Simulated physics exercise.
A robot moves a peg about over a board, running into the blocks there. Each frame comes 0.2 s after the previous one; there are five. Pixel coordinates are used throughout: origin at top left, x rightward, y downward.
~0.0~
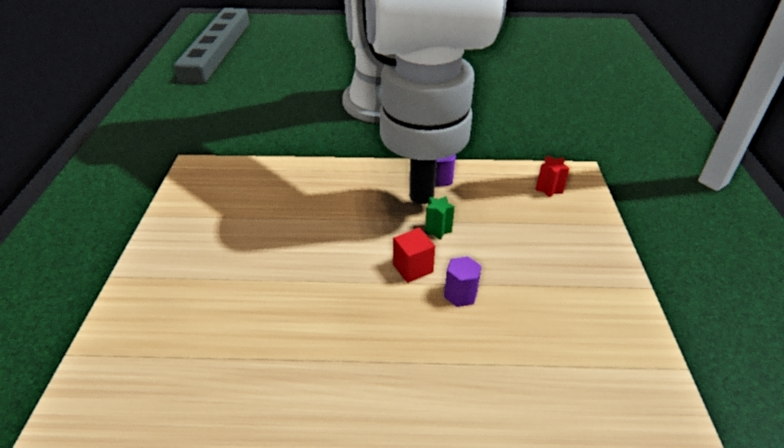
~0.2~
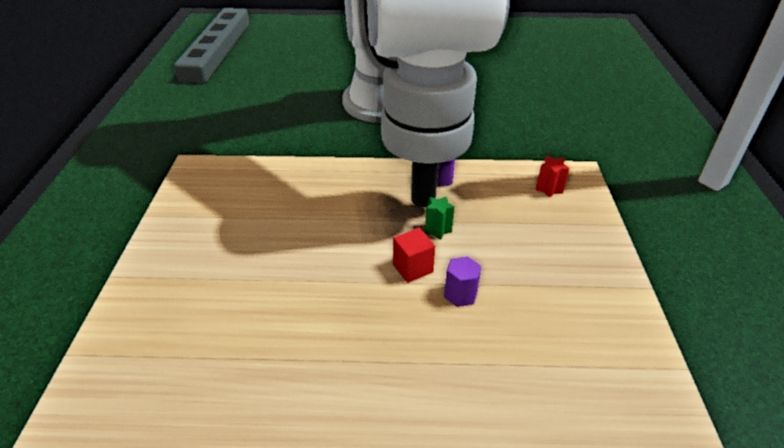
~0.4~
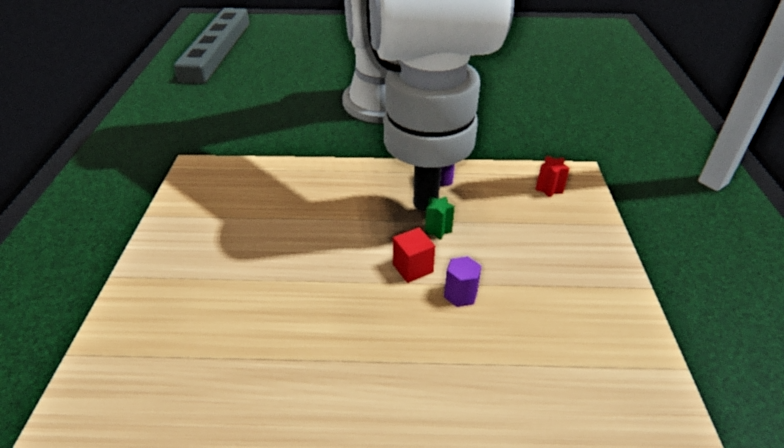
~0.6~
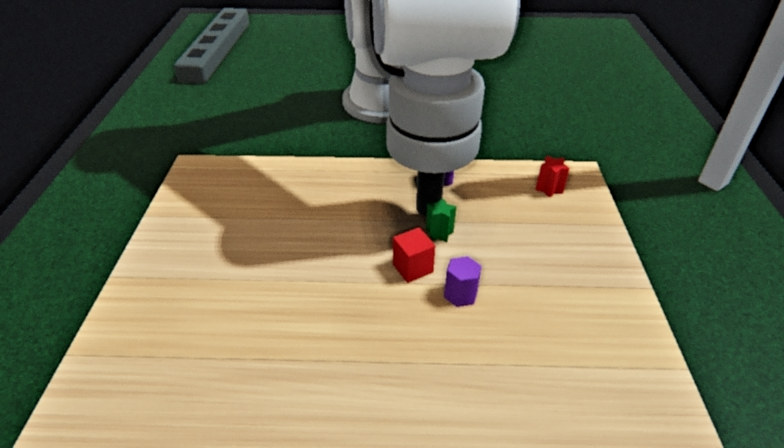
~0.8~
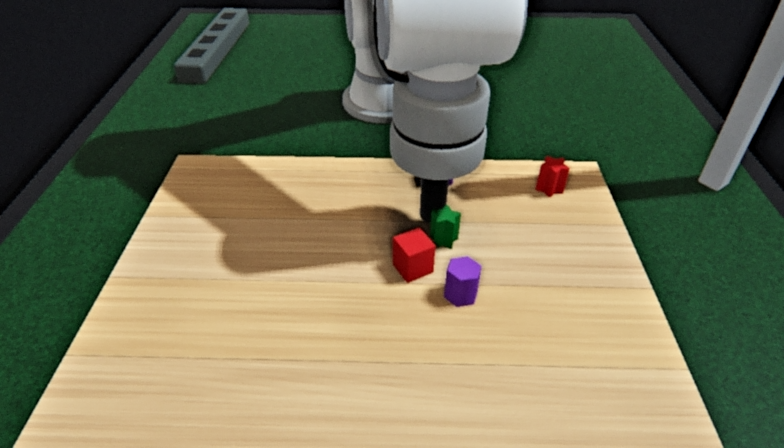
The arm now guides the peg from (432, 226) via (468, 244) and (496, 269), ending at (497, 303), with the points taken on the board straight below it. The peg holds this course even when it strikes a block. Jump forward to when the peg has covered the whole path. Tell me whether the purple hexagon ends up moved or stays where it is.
Displaced.
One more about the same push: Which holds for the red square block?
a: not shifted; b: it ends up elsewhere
a
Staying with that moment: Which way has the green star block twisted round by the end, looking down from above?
My answer: Clockwise.
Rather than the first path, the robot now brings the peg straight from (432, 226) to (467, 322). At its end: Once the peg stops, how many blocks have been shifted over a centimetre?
Two blocks move.
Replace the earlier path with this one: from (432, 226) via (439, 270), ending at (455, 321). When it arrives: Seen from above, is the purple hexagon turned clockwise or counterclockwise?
It ends up turned anticlockwise.
What follows on the original path. One third of the way, peg at (470, 233); green star block at (472, 234), turned 35° clockwise.
Two thirds of the way, peg at (498, 258); green star block at (477, 247), turned 100° clockwise.
At the end, peg at (499, 292); red square block unmoved; green star block at (475, 254), turned 140° clockwise; purple hexagon at (455, 271).
